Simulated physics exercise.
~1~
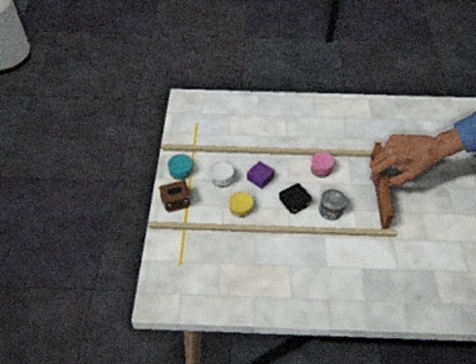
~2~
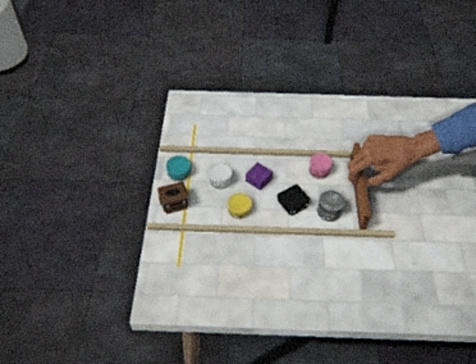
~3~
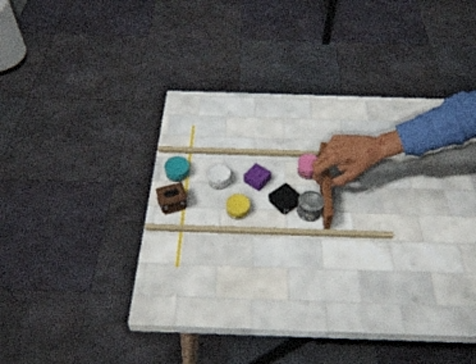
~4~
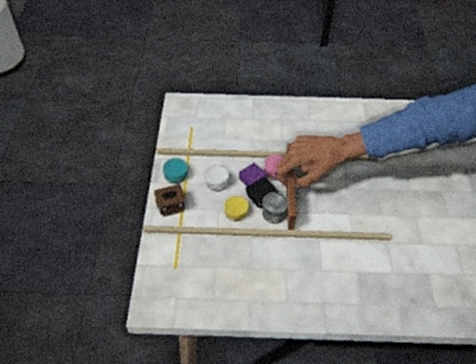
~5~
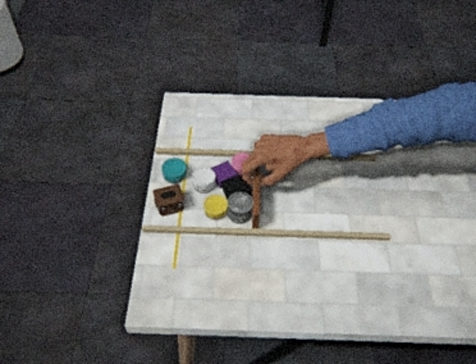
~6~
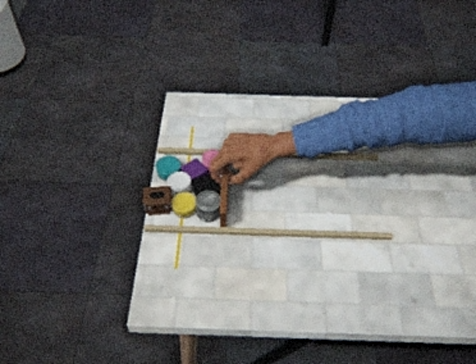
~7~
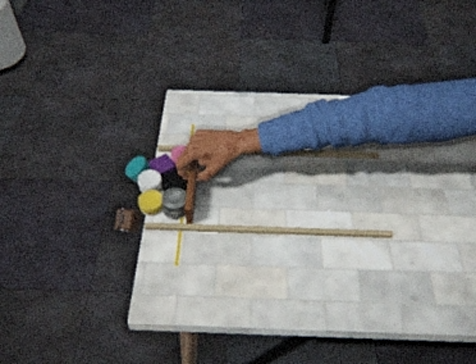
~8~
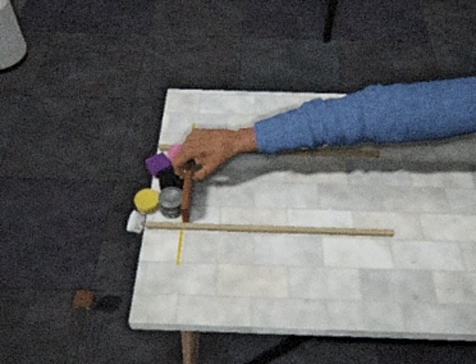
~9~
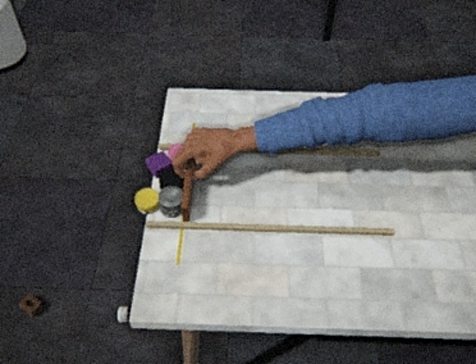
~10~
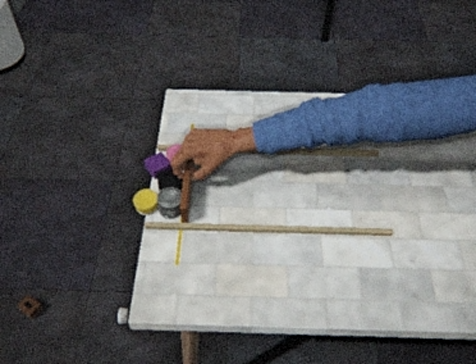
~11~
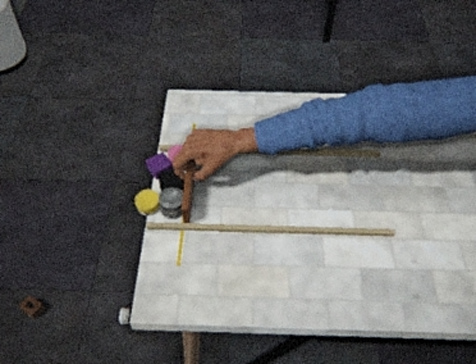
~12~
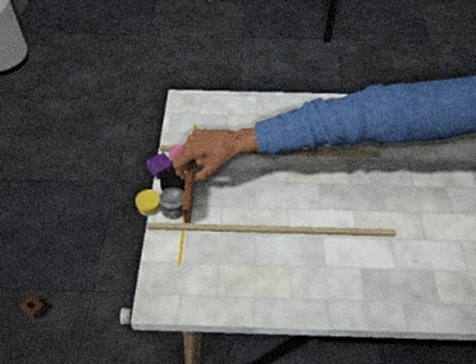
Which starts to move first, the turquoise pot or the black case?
The black case starts to move first, pushed along as the group bunches up, while the turquoise pot stays put until the cluster is shoved to the table's end.
